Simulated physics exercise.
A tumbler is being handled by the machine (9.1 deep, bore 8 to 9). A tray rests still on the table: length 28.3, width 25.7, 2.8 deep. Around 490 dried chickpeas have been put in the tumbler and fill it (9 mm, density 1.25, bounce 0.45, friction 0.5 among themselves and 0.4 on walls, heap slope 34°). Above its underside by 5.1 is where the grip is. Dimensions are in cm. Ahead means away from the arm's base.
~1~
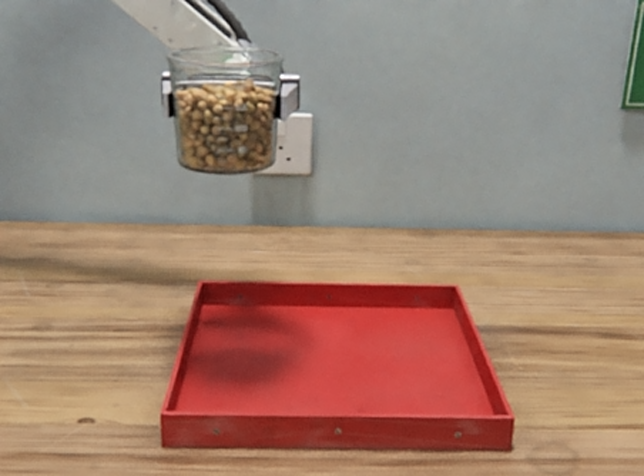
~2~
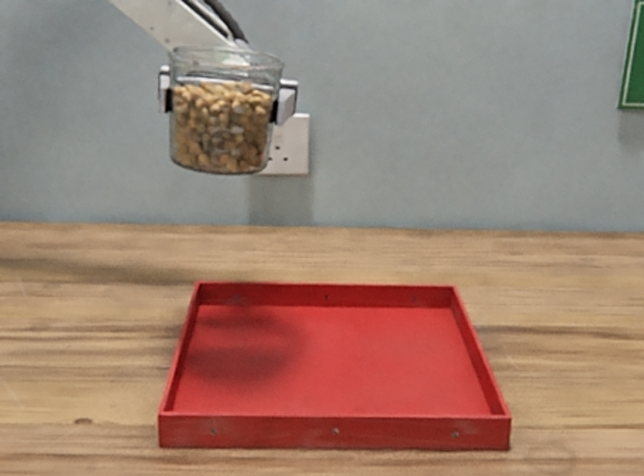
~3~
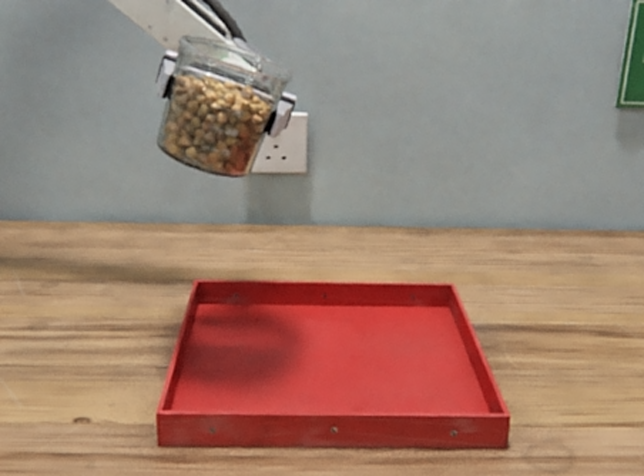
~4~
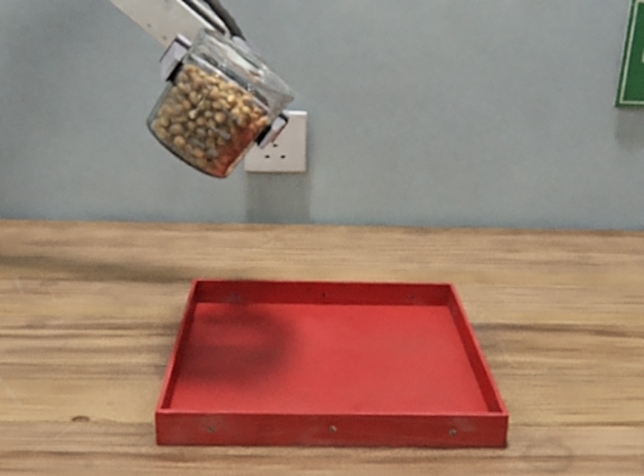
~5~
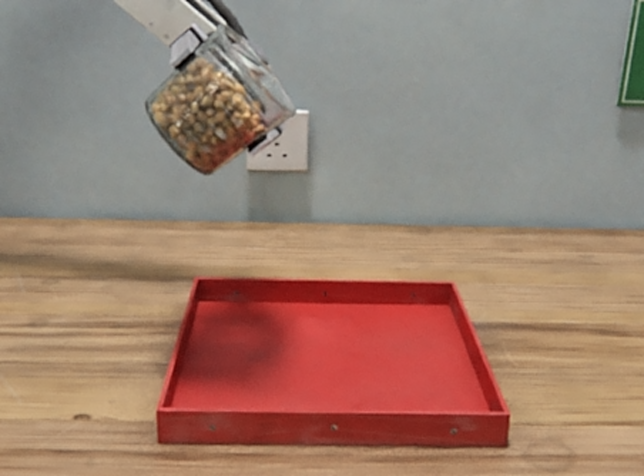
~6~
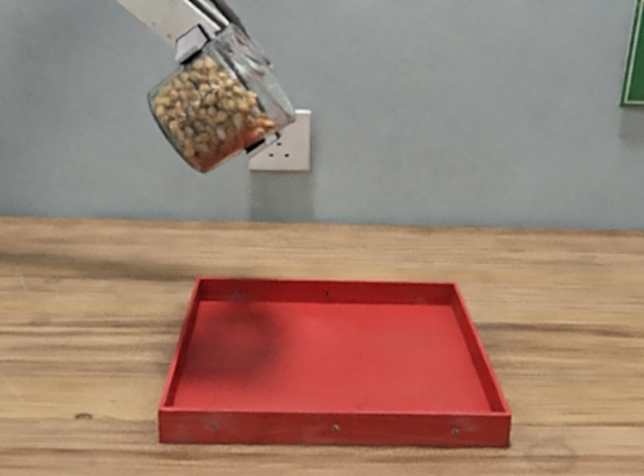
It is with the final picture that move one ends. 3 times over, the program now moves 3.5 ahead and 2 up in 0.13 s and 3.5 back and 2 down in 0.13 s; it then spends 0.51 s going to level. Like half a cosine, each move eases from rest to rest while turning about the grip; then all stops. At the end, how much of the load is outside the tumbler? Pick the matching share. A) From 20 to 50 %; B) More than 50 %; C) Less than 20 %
A.
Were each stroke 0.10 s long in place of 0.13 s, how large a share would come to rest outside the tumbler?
In that case it would be near 50 percent.
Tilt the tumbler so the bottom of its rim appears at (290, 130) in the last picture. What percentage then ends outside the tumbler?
The share is around 60 %.
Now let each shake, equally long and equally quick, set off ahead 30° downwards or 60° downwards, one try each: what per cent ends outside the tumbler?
Try one gives about 5 in a hundred, try two about 0 in a hundred.
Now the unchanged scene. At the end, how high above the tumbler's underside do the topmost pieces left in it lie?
Around 7.5 cm up.
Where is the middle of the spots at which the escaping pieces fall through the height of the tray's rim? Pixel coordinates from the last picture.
Estimated centre around (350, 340) in pixels.
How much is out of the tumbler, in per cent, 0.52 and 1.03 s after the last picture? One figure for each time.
In turn: 20 %, then 30 %.
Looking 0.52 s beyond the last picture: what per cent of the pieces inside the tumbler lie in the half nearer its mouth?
50 %.
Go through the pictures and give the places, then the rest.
In the first picture, the tumbler middle at (226, 111), level; upper third of the load around (227, 99), from x 180 to 270, top at y 80; 491 in the tumbler.
In the second picture, the tumbler middle at (223, 111), tilted 5° forward; upper third of the load around (221, 99), from x 180 to 270, top at y 80.
In the third picture, the tumbler middle at (219, 109), tilted 19° forward; upper third of the load around (213, 97), from x 170 to 270, top at y 75.
In the fourth picture, the tumbler middle at (217, 107), tilted 35° forward; upper third of the load around (206, 94), from x 160 to 265, top at y 70.
In the fifth picture, the tumbler middle at (218, 105), tilted 49° forward; upper third of the load around (207, 89), from x 160 to 260, top at y 60.
In the sixth picture, the tumbler middle at (220, 104), tilted 54° forward; upper third of the load around (209, 88), from x 160 to 270, top at y 60; 491 in the tumbler.
Then, 0.52 s on, tilted 54° forward, highest piece 27 above the table; 388 in the tumbler, 49 in the tray, 54 in flight or on a rim.
Then, 1.03 s on, tilted 28° forward, highest piece 28 above the table; 342 in the tumbler, 145 in the tray, 3 on the table or floor, 1 in flight or on a rim.
Then, 1.49 s on, level, highest piece 29 above the table; 342 in the tumbler, 146 in the tray, 3 on the table or floor.
Then, 2.54 s on, level, highest piece 28 above the table; 342 in the tumbler, 146 in the tray, 3 on the table or floor.
In the end, 342 in the tumbler, 146 in the tray, 3 on the table or floor. That is 30 % outside the tumbler.
